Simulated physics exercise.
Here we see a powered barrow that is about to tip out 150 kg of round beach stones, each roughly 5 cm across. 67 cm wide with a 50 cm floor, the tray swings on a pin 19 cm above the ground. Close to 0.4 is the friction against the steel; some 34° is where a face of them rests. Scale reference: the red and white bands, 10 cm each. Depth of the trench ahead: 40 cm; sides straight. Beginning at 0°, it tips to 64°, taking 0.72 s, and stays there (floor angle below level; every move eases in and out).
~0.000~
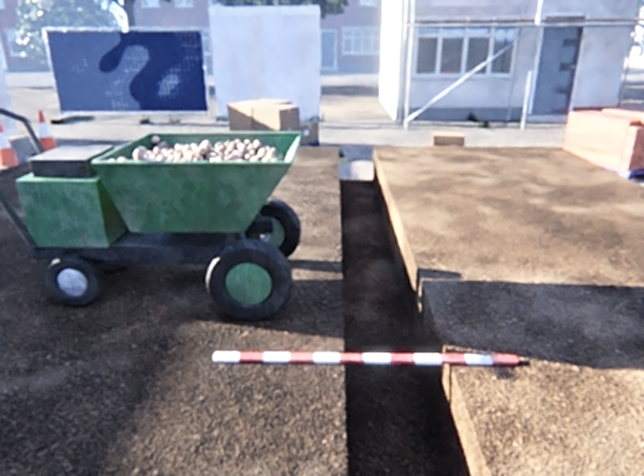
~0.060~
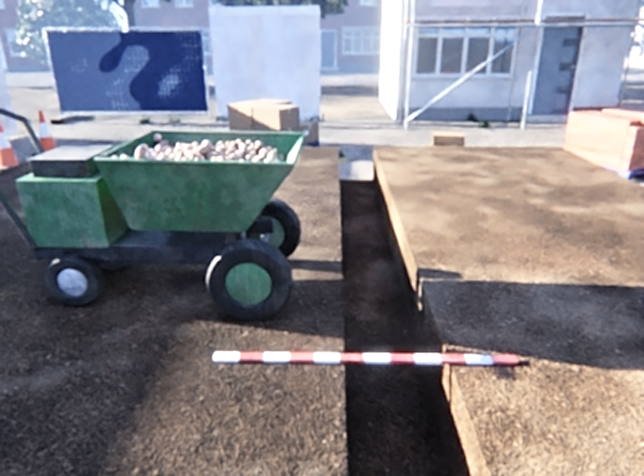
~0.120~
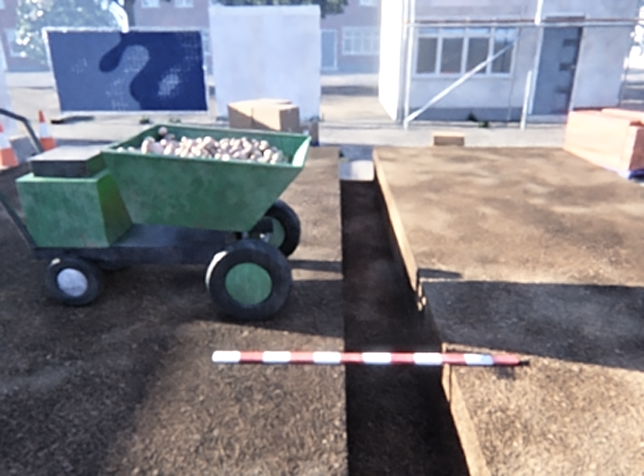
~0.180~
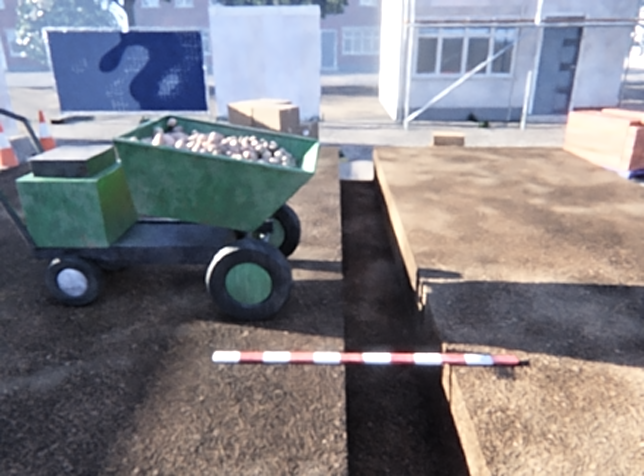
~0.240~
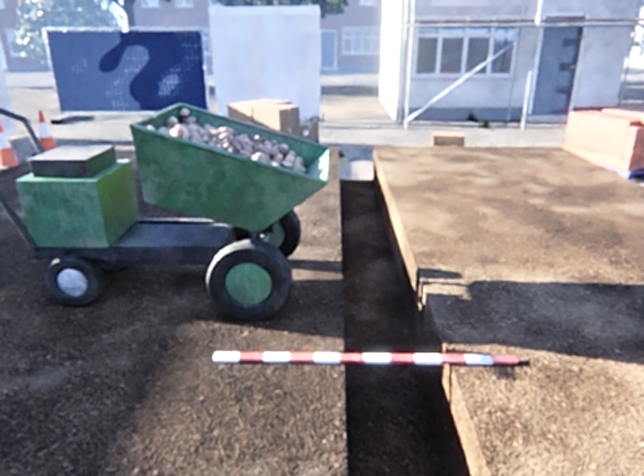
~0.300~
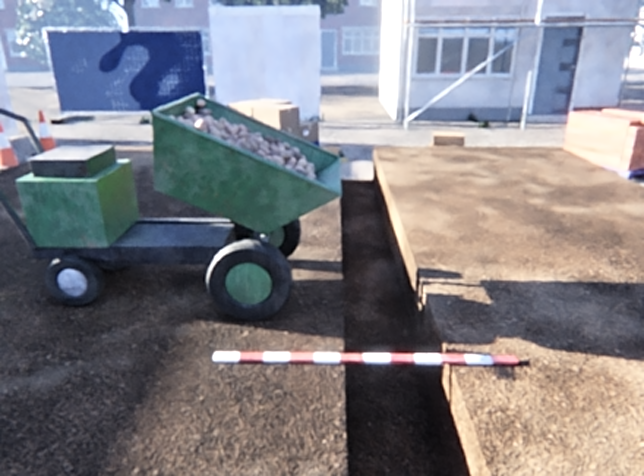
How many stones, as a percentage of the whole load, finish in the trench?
Roughly 59 per cent of the load ends up in the trench.
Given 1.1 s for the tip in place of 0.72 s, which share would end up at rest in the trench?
Something close to 70 per cent.
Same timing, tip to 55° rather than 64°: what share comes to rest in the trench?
Share in trench: Approx. 40%.
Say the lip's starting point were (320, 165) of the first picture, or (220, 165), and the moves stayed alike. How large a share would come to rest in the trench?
From the first place around 40 per cent, from the other around 90.
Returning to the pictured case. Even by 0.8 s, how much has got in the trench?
At that moment: Approx. 15 %.
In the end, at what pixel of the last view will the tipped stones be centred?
Look at roughly (407, 335).
After 0.5 s the floor is at 54°; 100 % in the tray; the foremost stones are at (358, 218).
After 0.8 s the floor is at 64°; 80 % in the tray, 17 % in the trench, 3 % past the trench; the foremost stones are at (435, 272).
After 1.2 s the floor is at 64°; 39 % in the tray, 28 % in the trench, 33 % past the trench; the foremost stones are at (584, 304).
After 3.1 s the floor is at 64°; 7 % in the tray, 59 % in the trench, 34 % past the trench; the foremost stones are past the picture's edge.
